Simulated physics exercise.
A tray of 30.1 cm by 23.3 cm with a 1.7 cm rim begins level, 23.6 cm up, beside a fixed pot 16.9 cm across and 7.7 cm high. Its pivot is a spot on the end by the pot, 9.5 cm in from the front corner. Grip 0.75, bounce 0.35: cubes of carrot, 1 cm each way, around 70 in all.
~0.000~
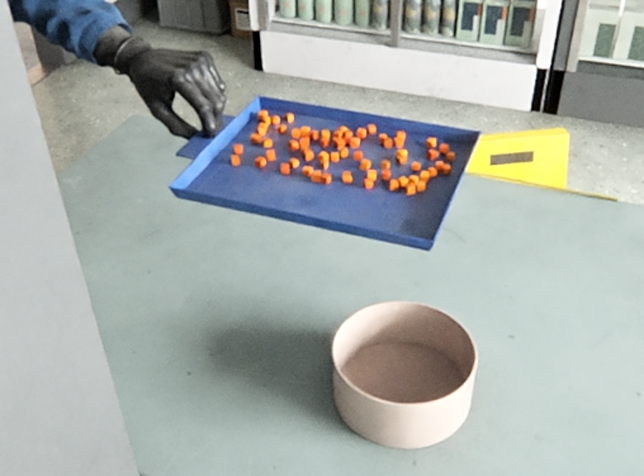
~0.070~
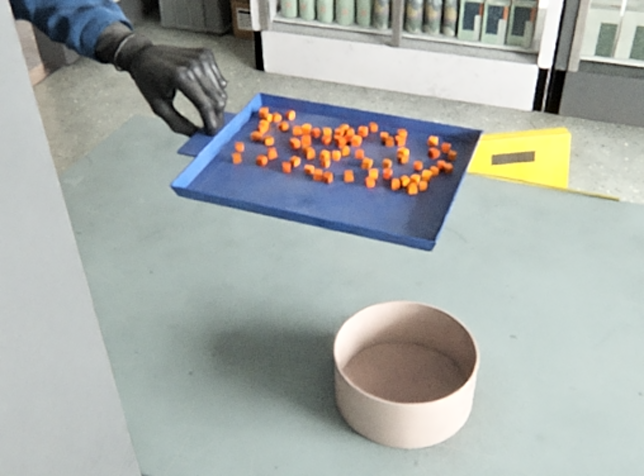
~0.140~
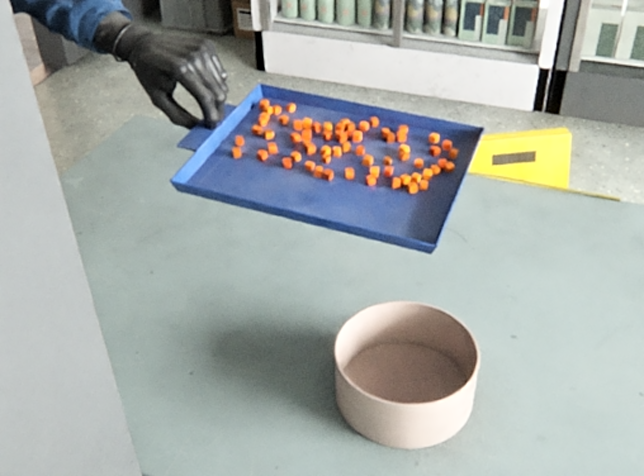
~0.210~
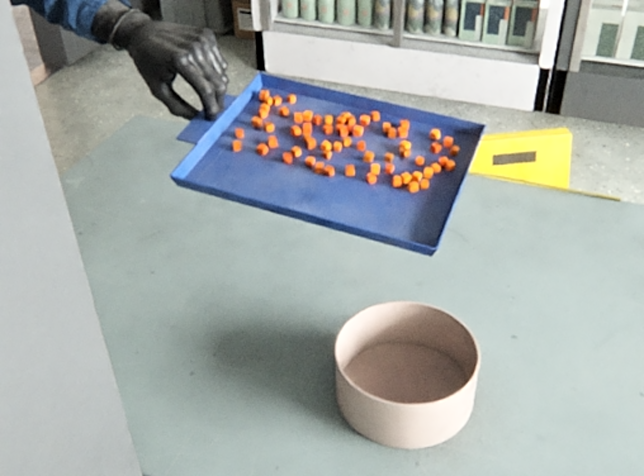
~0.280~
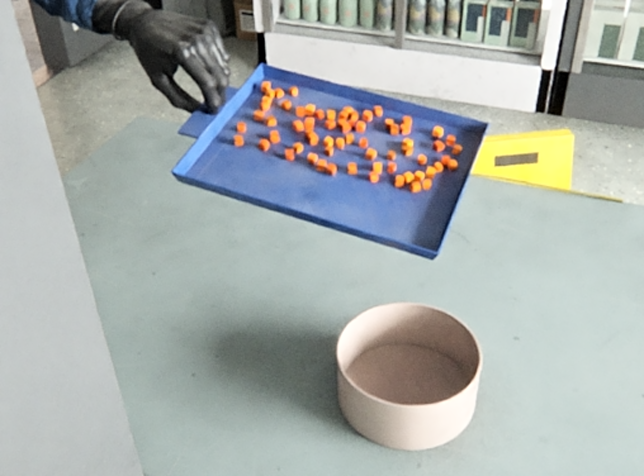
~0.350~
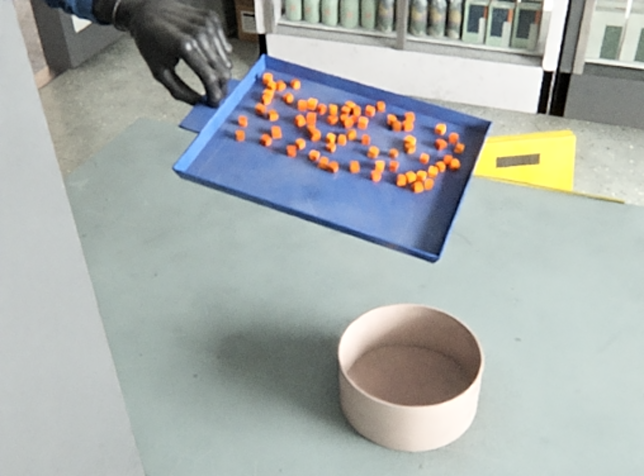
A black-gloved hand in a blue sleeve holds the left end of a blue tray scattered with orange carrot cubes, seen from above in a room with a glass-fronted cabinet behind. Below the tray, a round pinkish-beige pot stands on a grey-green surface, with a yellow object at right. The hand rises slightly, tilting the tray gently down toward the right, while the cubes barely shift and the view stays nearly still.
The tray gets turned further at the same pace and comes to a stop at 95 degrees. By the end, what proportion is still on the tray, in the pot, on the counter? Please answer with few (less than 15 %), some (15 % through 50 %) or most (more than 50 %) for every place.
Tray: Few, pot: Most, counter: Some.
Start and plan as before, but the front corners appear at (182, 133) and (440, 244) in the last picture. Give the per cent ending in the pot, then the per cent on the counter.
Final per cent - pot 0, counter 95.
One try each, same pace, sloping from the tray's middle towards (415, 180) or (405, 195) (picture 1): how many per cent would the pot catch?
About 0 per cent on the first try and 15 per cent on the second.
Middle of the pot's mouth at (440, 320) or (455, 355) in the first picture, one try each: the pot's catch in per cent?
First try around 55 %, second around 90 %.
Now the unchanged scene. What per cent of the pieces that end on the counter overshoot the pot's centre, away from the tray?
Around 100 in a hundred.
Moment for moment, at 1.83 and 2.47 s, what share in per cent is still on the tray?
About 45, 0.
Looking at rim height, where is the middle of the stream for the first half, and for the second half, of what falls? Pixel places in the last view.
(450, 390) or so first, later (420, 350).
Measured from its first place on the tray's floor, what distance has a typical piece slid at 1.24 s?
22 cm.
After 1.24 s, tilt 51 degrees; the tray holds 65 %, the pot 5 %.
After 1.83 s, tilt 76 degrees; the tray holds 45 %, the pot 35 %.
Then, at 2.47 s, tilt 95 degrees; the tray holds 0 %, the pot 75 %.
In the end, at 3.2 s, tray 0 %, pot 80 %, counter 20 %.
